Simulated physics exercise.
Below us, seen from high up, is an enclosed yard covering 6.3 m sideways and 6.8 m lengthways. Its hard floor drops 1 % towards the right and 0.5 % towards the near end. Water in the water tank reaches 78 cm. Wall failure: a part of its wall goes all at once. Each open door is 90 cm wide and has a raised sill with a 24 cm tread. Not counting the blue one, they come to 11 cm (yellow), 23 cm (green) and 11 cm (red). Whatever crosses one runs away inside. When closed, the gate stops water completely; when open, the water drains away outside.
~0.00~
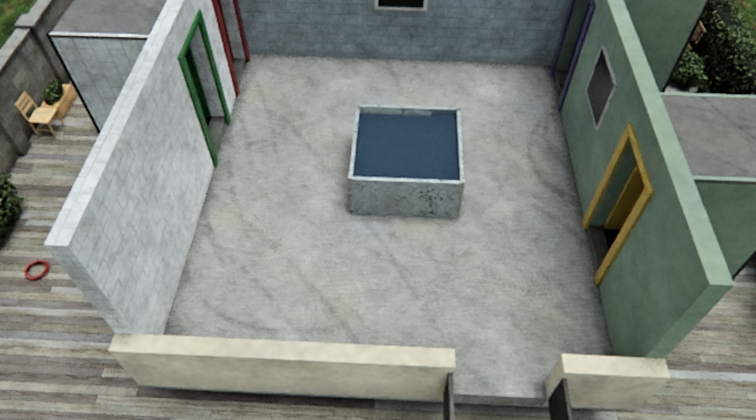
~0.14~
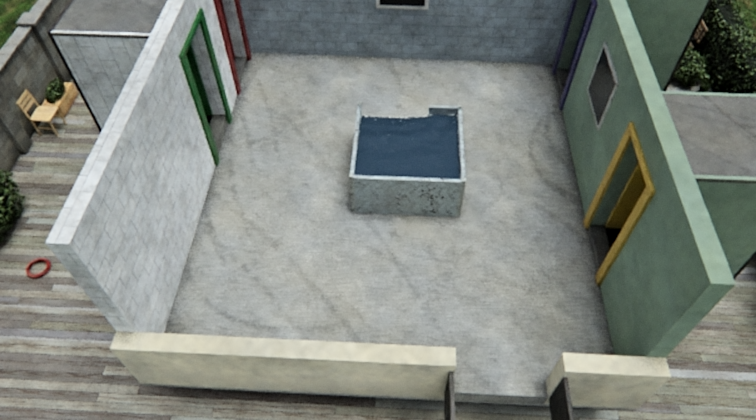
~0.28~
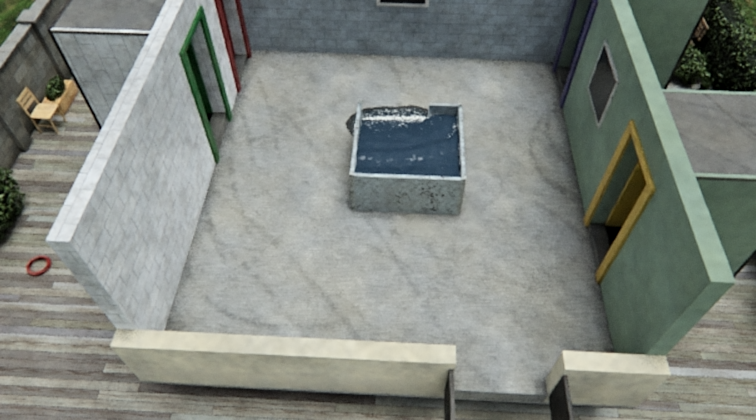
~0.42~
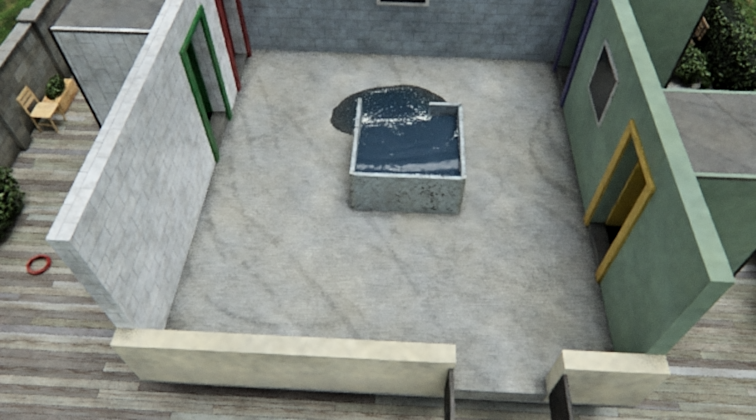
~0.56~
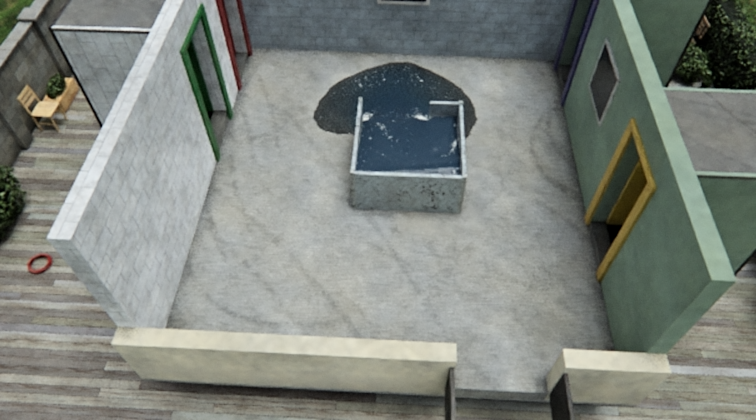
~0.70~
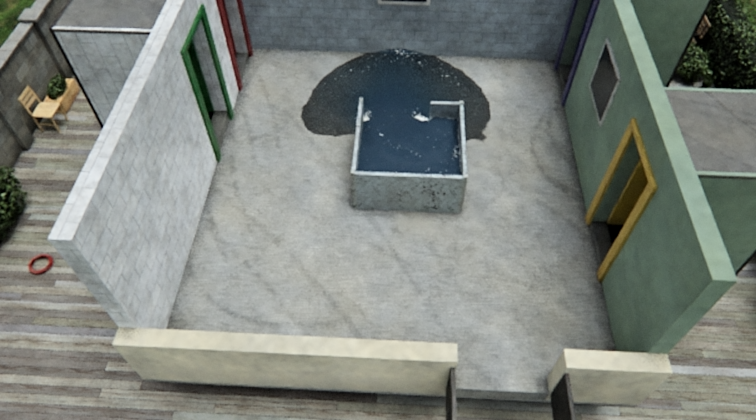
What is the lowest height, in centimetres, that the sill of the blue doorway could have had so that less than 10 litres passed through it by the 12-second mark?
About 22 cm.
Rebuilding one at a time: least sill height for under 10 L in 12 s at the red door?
Red: Roughly 28 cm.
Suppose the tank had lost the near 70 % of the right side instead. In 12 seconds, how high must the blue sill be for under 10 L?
A height of around 11.5 cm.
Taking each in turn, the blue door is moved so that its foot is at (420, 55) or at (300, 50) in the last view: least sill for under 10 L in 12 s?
Roughly 34 cm, then roughly 15 cm.
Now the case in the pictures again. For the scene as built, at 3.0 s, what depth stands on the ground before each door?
Depth (cm): Yellow 0 / green 3 / red 25 / blue 23.
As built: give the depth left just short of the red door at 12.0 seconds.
Depth: Near 1.0 cm.
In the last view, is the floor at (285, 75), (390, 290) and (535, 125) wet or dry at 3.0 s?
Listed order - soaked through, unwetted, soaked through.
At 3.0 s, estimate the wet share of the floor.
Some 30 in a hundred.
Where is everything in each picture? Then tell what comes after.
The water tank at (407, 145) is whole and still, 78 cm deep; the blue door at (570, 48) is dry, in the first frame.
The front is at a hidden place, 0.3 m from the gap on the far side; 0.3 m2 of floor is wet, 78 cm left at the back, in the second frame.
The front is at a hidden place, 0.8 m from the gap on the far side; 1.1 m2 of floor is wet, 77 cm left at the back, in the third frame.
Water pours out on the far side and has run 1.4 m, to (402, 87); about 9 cm deep outside, 70 cm at the back, in the fourth frame.
The gap is on the far side, the front 2.1 m out at (397, 65); the back of the water tank holds 66 cm, in the fifth frame.
The front is at (376, 53), 2.4 m from the gap on the far side; 6.1 m2 of floor is wet, 65 cm left at the back; 1.7 m in a straight line remain to the blue door at (573, 43), in the sixth frame.
After 1.4 s water covers 20 % of the floor, deepest (40 cm) near (390, 57); it has not reached the blue door.
After 3.0 s water covers 30 % of the floor, deepest (27 cm) near (547, 63); 23 cm at the blue door, 18 litres in over its 17 cm sill.
After 12.0 s water covers 95 % of the floor, deepest (10 cm) near (596, 378); 7 cm at the blue door, 37 litres in over its 17 cm sill.
At the blue door as built, the water arrived by 2.0 s and peaked near 24 cm at 2.6 s.
With a sill of 20 cm, 17 litres would have come in within the 12 s; with 27 cm, 1 litre. So under 10 litres takes about 22 cm.
